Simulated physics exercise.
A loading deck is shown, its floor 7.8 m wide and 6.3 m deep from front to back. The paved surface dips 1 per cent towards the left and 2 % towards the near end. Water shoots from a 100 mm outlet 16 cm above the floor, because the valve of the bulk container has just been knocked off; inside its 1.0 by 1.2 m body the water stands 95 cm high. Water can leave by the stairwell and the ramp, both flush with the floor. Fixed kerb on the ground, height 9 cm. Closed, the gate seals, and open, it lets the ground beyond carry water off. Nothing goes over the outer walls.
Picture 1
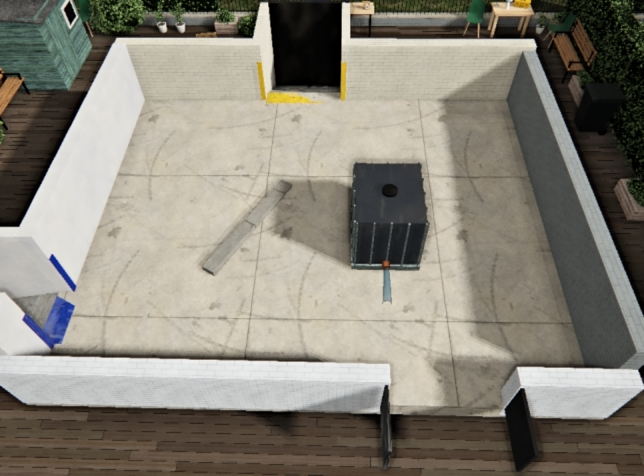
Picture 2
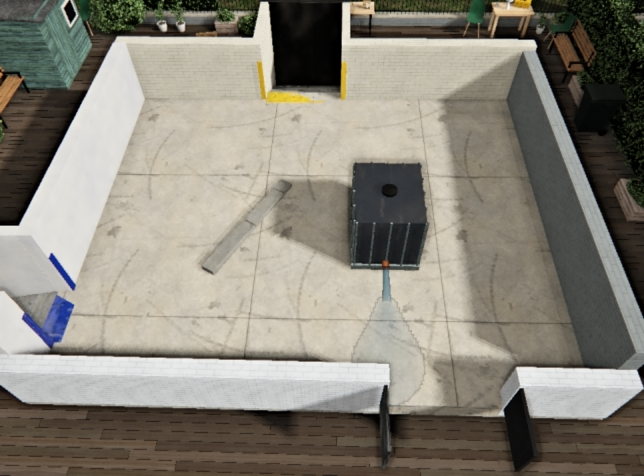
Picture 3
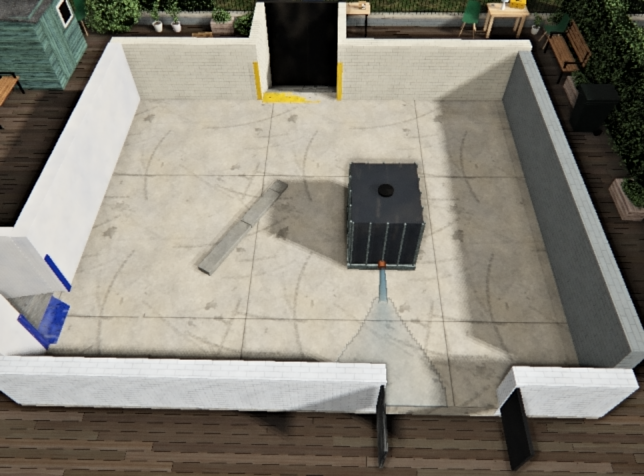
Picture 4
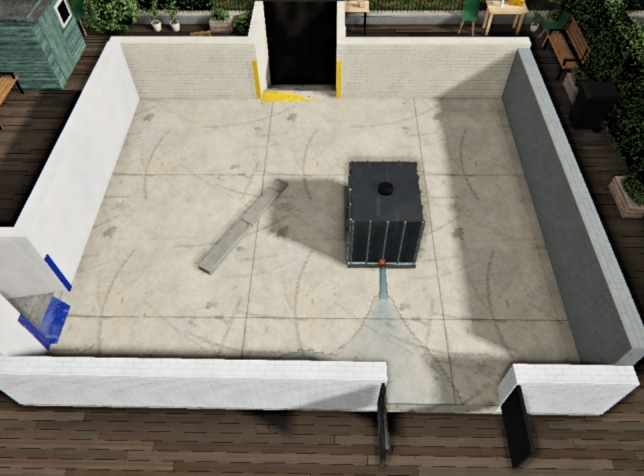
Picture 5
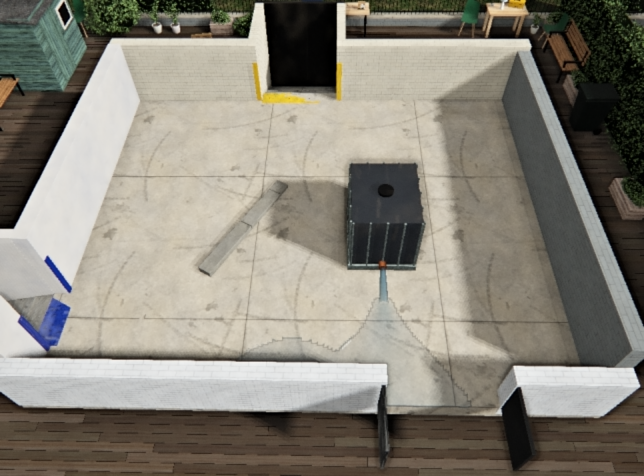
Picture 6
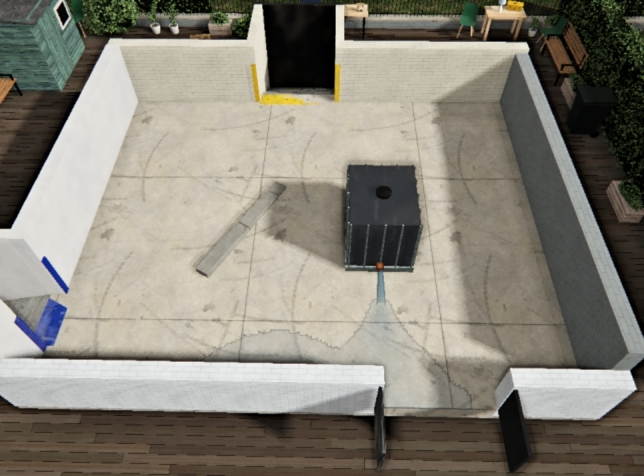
On a pale paved deck enclosed by low walls, a thin jet of water starts from the front of a dark, boxy container. The water fans out over the floor towards the gap in the near wall, then a thin sheet creeps left along that wall, its edge still spreading.
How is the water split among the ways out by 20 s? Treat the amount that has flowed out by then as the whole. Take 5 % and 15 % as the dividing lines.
Shares: Gate opening: More than 15 %; stair shaft (marked yellow): Not even 5 %; down ramp (marked blue): From 5 to 15 %.
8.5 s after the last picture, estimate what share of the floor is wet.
About 15 percent of the floor.
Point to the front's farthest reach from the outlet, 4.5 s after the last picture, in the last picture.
Around pixel (33, 383).
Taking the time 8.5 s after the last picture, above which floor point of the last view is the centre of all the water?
I'd put it at around pixel (212, 359).
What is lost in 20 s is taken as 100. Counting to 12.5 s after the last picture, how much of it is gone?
By then, roughly 80 per cent.
Then, 1.5 s after the last picture water covers 10 % of the floor and is deepest (8 cm) near (364, 389); gone so far, the gate opening 15 %, the stair shaft (marked yellow) 0 %, the down ramp (marked blue) 0 %.
Then, 4.5 s after the last picture water covers 10 % of the floor and is deepest (7 cm) near (364, 389); gone so far, the gate opening 25 %, the stair shaft (marked yellow) 0 %, the down ramp (marked blue) 0 %.
Then, 8.5 s after the last picture water covers 15 % of the floor and is deepest (7 cm) near (364, 389); gone so far, the gate opening 38 %, the stair shaft (marked yellow) 0 %, the down ramp (marked blue) 1 %.
Then, 12.5 s after the last picture water covers 15 % of the floor and is deepest (6 cm) near (364, 389); gone so far, the gate opening 50 %, the stair shaft (marked yellow) 0 %, the down ramp (marked blue) 4 %.
Then, 16.5 s after the last picture water covers 15 % of the floor and is deepest (6 cm) near (33, 383); gone so far, the gate opening 62 %, the stair shaft (marked yellow) 0 %, the down ramp (marked blue) 8 %.
